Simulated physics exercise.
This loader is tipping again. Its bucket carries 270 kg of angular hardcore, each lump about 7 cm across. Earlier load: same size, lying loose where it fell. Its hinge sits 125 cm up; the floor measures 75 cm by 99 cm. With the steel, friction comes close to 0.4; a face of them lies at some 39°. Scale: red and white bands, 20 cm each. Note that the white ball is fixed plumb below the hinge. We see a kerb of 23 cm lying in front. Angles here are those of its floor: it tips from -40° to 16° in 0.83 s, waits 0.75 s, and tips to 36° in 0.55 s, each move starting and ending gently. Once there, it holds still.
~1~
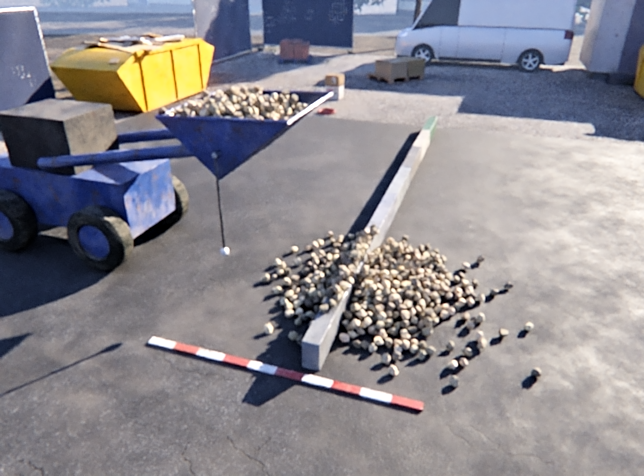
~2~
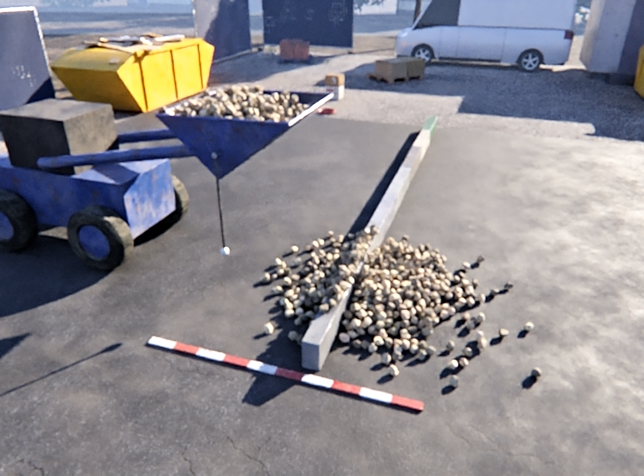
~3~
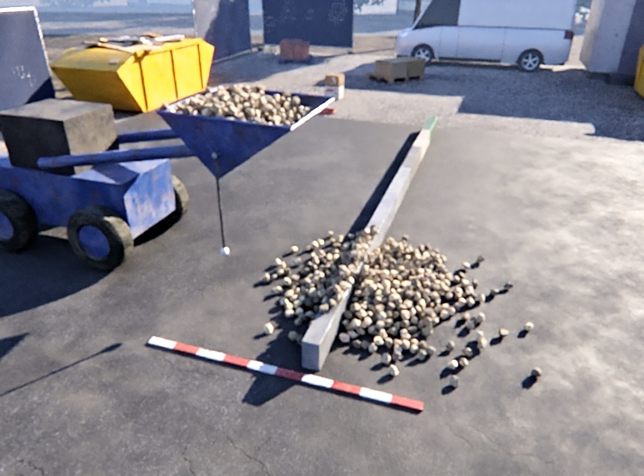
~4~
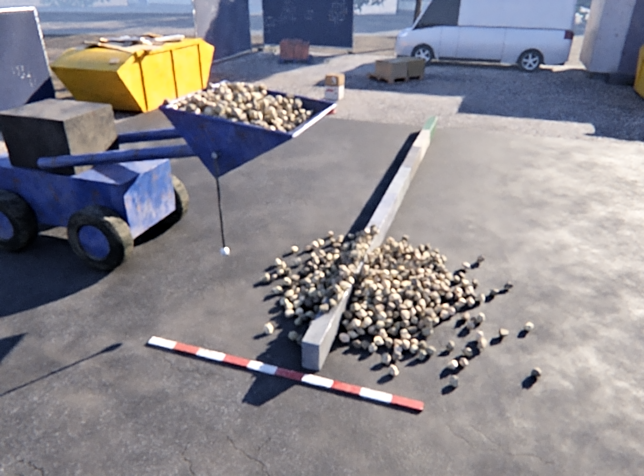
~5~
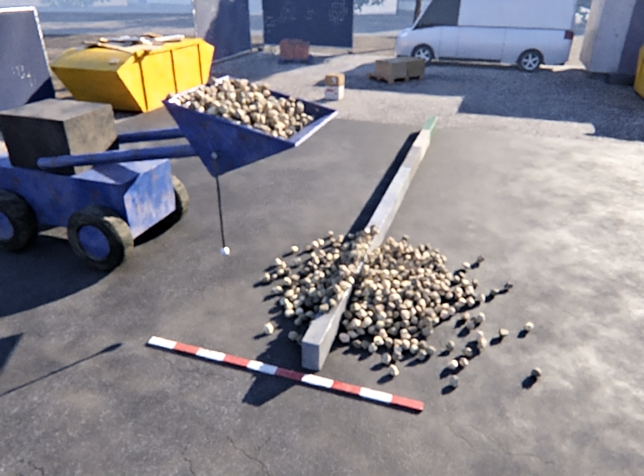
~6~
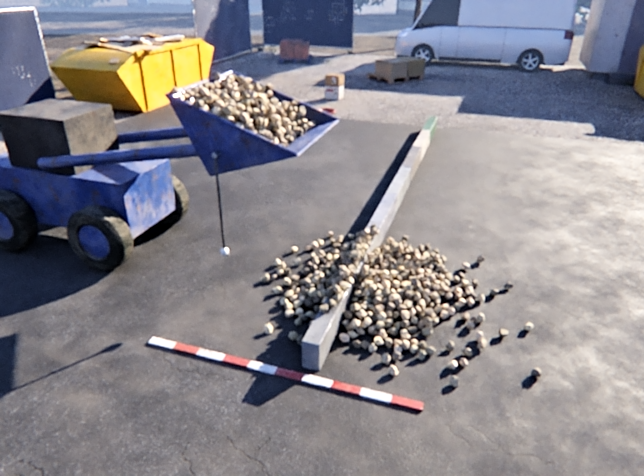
The footage shows a blue loader holding a bucket of pale stones beside a loose pile lying across a kerb, near a red and white striped pole, as the bucket gradually tilts forward, its right-hand lip lowering.
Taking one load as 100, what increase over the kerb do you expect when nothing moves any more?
13 out of 100.
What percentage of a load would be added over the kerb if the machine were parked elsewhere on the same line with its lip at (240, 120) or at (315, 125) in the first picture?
About 0 per cent from the first spot and 45 per cent from the second.
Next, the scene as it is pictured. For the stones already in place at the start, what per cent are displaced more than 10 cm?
Close to 0 per cent.
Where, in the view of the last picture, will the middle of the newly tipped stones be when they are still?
Their centre ends up near (328, 266).
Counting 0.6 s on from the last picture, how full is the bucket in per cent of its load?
Roughly 100 per cent remains inside.
Then, 0.3 s after the last picture the floor is at 7°; in per cent of one load, 100 in the bucket, 33 on this side of the kerb, 68 over the kerb; the foremost stones are at (501, 324).
Then, 0.6 s after the last picture the floor is at 16°; in per cent of one load, 98 in the bucket, 35 on this side of the kerb, 68 over the kerb; the foremost stones are at (501, 324).
Then, 2.2 s after the last picture the floor is at 36°; in per cent of one load, 10 in the bucket, 113 on this side of the kerb, 78 over the kerb; the foremost stones are at (501, 324).
Then, 4.7 s after the last picture the floor is at 36°; in per cent of one load, 0 in the bucket, 120 on this side of the kerb, 80 over the kerb; the foremost stones are at (501, 324). Net gain over the kerb, 13.
